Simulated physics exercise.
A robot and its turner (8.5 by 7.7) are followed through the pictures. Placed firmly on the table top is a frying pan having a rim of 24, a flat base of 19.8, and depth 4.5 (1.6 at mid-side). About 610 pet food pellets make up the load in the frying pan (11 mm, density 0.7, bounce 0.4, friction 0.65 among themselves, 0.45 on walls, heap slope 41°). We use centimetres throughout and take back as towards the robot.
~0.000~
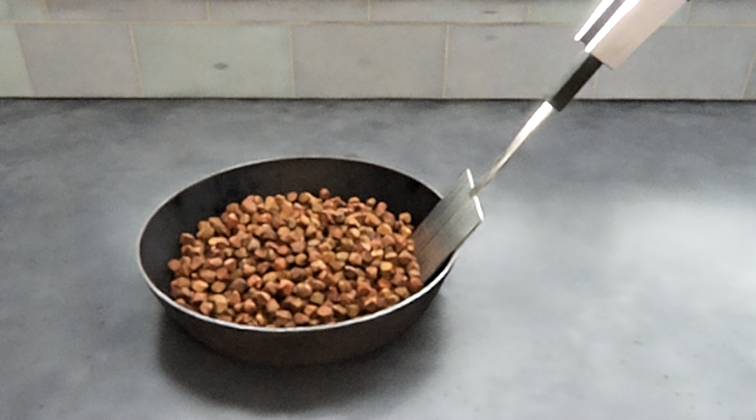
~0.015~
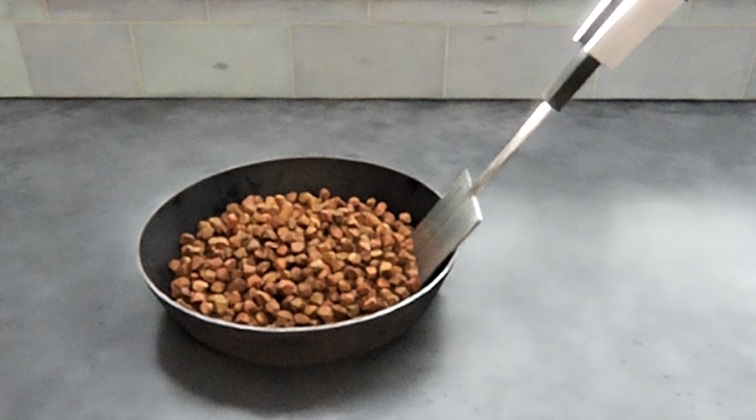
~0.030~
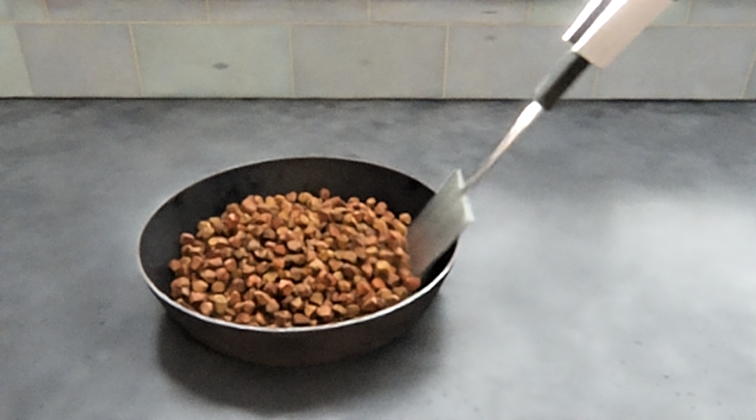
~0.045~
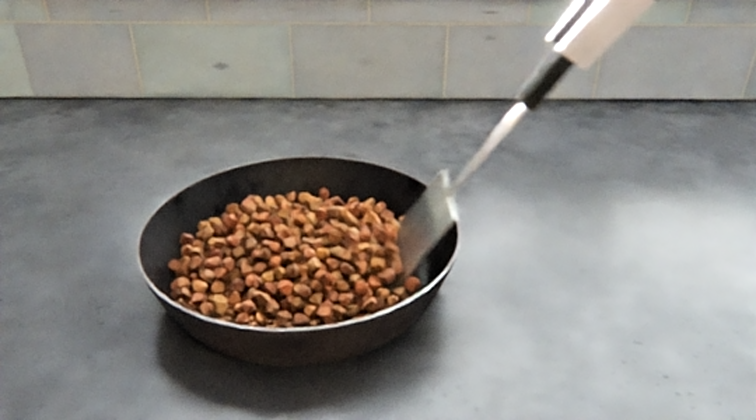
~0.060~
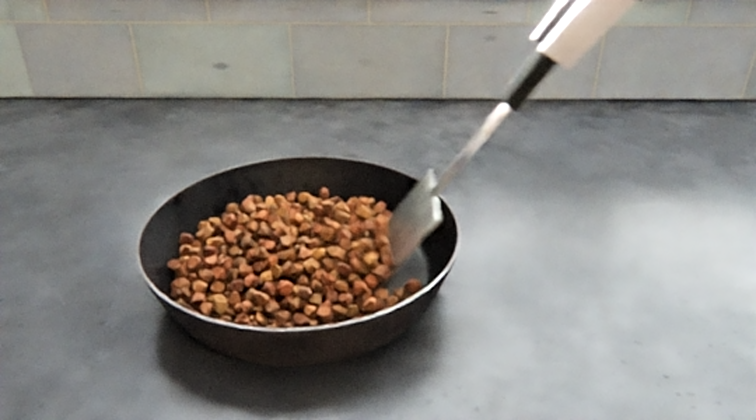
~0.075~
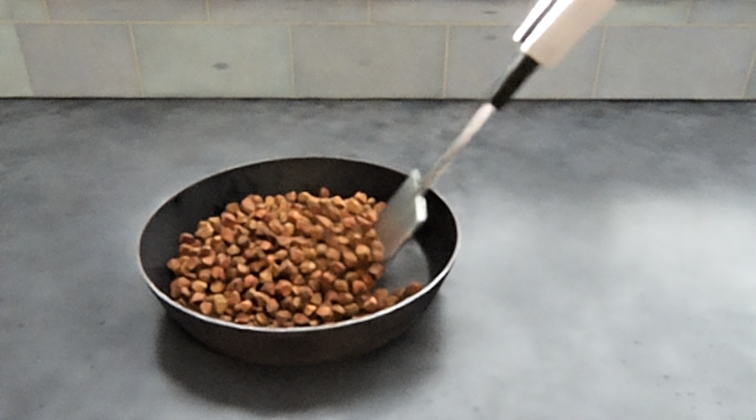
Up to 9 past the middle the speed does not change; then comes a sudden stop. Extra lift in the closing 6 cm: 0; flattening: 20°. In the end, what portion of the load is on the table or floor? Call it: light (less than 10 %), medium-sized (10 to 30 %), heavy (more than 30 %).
It comes out light.
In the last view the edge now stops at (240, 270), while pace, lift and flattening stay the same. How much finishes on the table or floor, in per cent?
0 %, roughly.
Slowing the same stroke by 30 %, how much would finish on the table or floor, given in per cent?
0 per cent, about.
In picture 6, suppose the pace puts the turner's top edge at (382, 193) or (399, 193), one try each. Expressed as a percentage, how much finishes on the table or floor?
Near 15 per cent in the first try and near 10 per cent in the second.
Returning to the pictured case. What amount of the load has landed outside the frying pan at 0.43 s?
Around 5 percent.
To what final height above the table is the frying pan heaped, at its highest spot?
Some 6.5 cm above the table.
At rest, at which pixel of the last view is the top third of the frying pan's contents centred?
Pixel estimate: About (201, 230).
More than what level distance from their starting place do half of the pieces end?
The answer is about 3 cm.
By 0.14 s, sloping 56°, highest piece 7 above the table; 606 in the frying pan.
By 0.20 s, sloping 49°, highest piece 7 above the table; 606 in the frying pan.
By 0.43 s, sloping 36°, highest piece 6 above the table; 576 in the frying pan, 27 on the table or floor, 3 on the blade or in flight.
By 1.48 s, sloping 36°, highest piece 6 above the table; 575 in the frying pan, 31 on the table or floor.
Final count, 575 in the frying pan, 31 on the table or floor. That is 5 % on the table or floor.
